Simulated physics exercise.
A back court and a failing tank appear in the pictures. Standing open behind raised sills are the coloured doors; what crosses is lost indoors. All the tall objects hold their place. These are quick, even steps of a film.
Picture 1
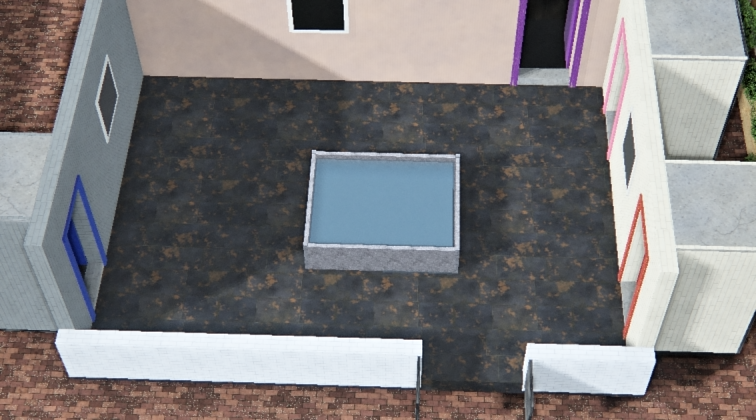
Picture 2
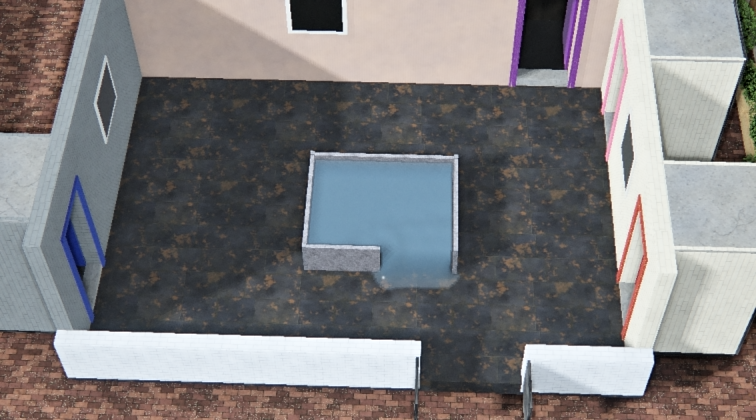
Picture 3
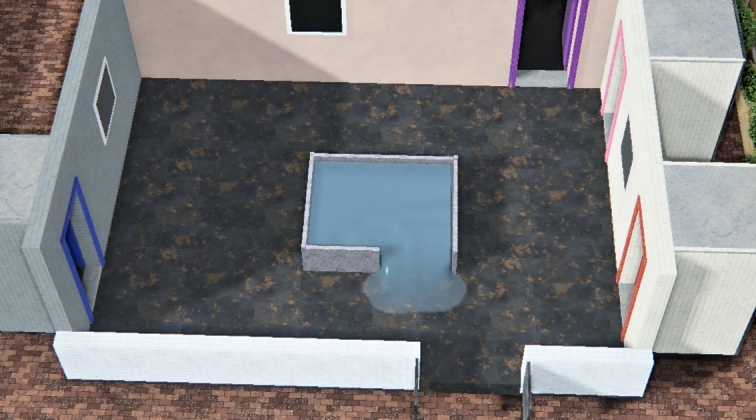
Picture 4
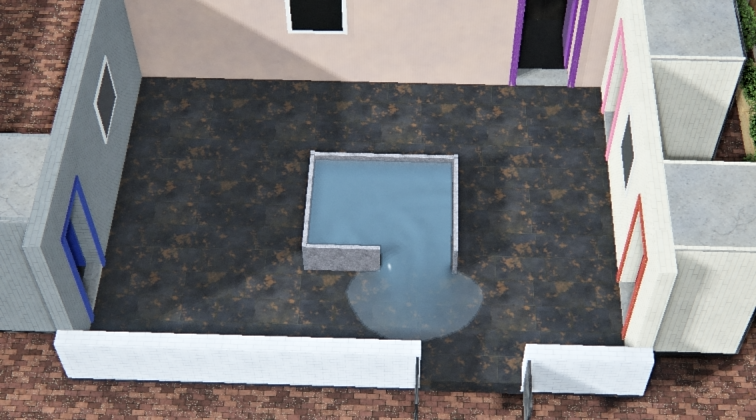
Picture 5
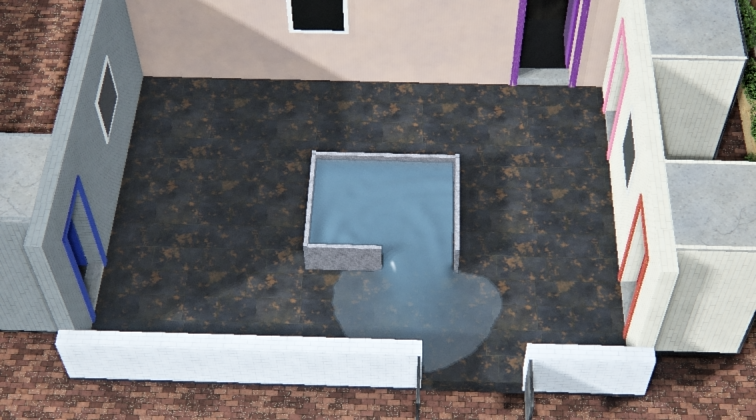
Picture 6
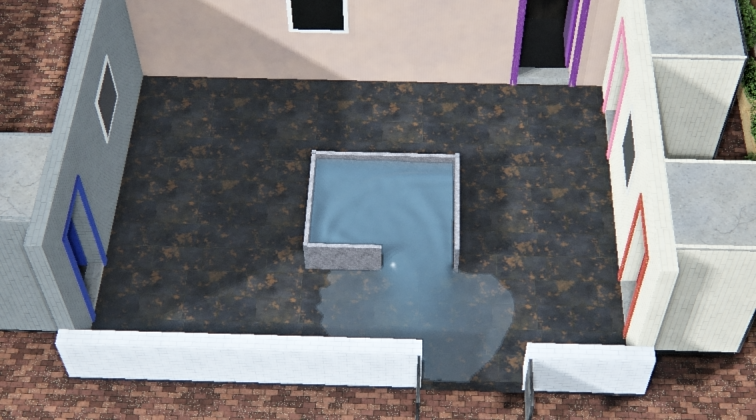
At the start, a low rectangular tank of still water stands in the middle of a dark courtyard with coloured doorways. The right part of its near wall opens, and water pours out, spreading across the ground in a widening, rounded pool that reaches the gap in the white front wall.
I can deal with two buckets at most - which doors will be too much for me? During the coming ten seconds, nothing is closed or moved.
In order: The blue door will most likely keep inside the limit, the pink door will most likely keep inside the limit, the red door will most likely keep inside the limit, the purple door will most likely keep inside the limit.
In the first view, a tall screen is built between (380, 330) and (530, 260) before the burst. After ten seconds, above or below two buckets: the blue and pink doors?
Blue door overshoots, pink door falls short.
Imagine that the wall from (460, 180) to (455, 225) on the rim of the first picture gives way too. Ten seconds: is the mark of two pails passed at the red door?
With the breach moved, the red one crosses the threshold.
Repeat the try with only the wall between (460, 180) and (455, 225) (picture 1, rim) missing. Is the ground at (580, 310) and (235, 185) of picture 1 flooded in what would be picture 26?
Soaked and Still dry.
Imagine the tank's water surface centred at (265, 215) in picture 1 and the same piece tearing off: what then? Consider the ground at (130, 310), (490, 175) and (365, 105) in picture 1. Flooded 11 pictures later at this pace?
Soaked, parched, parched.
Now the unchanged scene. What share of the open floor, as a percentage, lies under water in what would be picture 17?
Some 20 in a hundred.
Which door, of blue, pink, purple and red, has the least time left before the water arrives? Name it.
That would be the red-painted one.
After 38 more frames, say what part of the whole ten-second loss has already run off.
About 80 per cent.
A moment on, water covers 10 % of the floor; the blue door not reached, the pink door not reached, the red door not reached, the purple door not reached.
Next, water covers 20 % of the floor; the blue door not reached, the pink door not reached, the red door not reached, the purple door not reached.
Then, water covers 35 % of the floor; the blue door wet at the sill, nothing in, the pink door not reached, the red door wet at the sill, nothing in, the purple door not reached.
Later, water covers 50 % of the floor; the blue door under two buckets in, the pink door wet at the sill, nothing in, the red door under two buckets in, the purple door not reached.
In the end, water covers 75 % of the floor; the blue door under two buckets in, the pink door wet at the sill, nothing in, the red door under two buckets in, the purple door wet at the sill, nothing in.
